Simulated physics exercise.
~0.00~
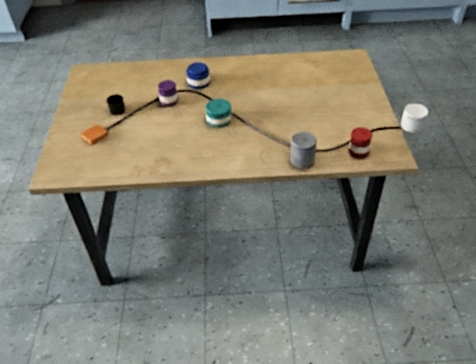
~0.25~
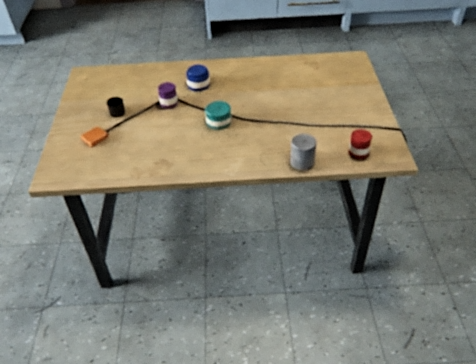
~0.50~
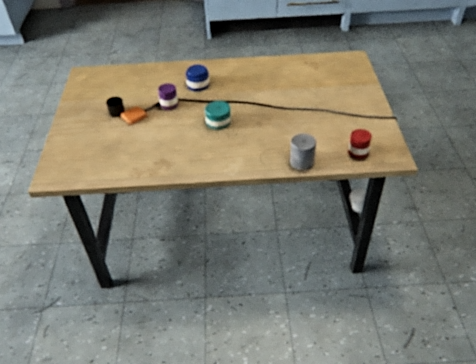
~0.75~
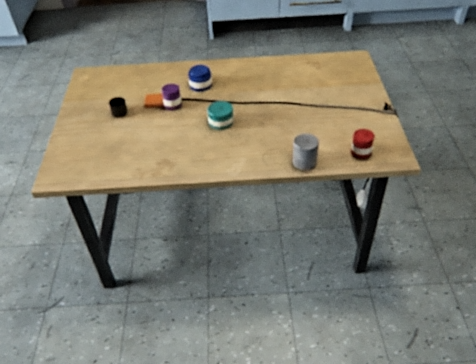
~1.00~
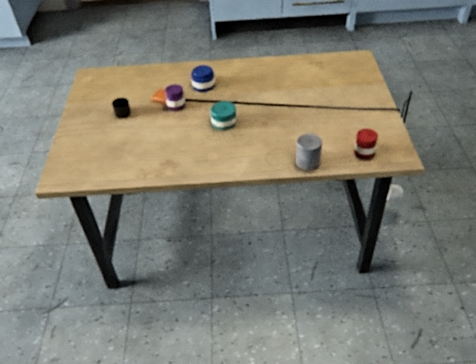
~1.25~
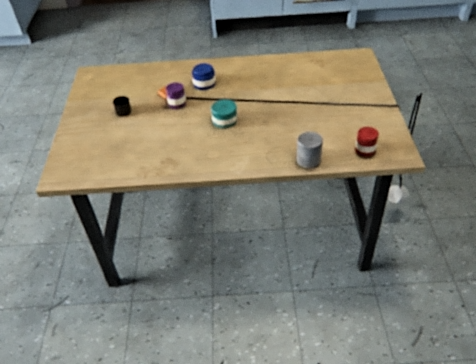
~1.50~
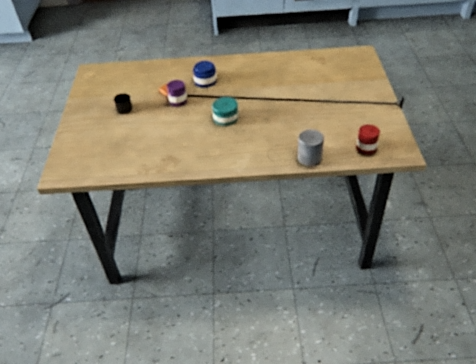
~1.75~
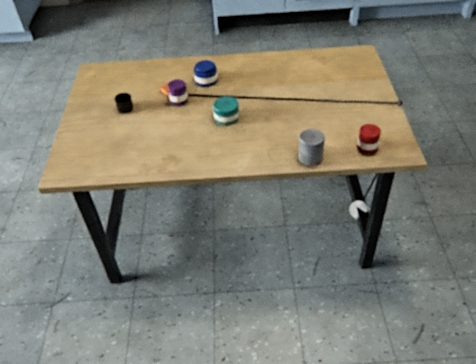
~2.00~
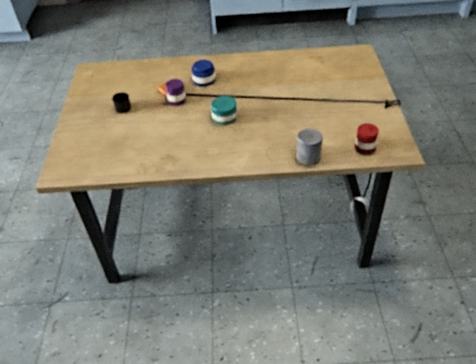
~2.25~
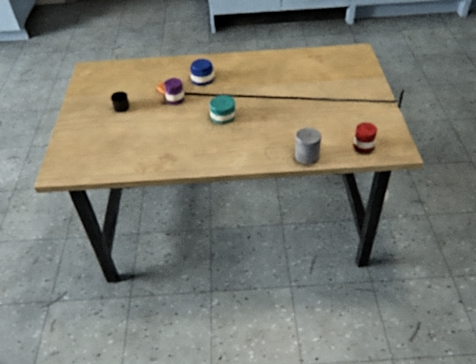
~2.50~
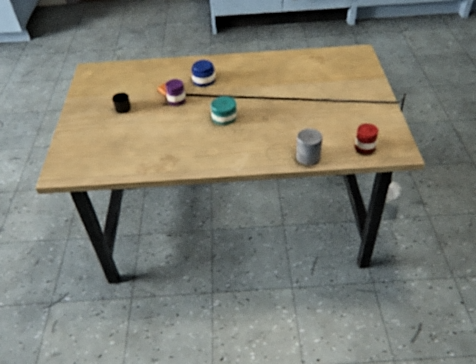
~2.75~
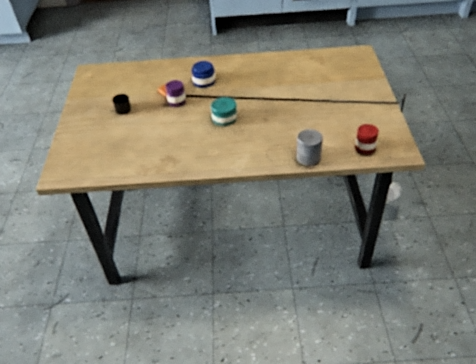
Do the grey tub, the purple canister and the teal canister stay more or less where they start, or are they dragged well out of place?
All three stay more or less where they start, with the grey tub, the purple canister and the teal canister showing hardly any shift by the end.
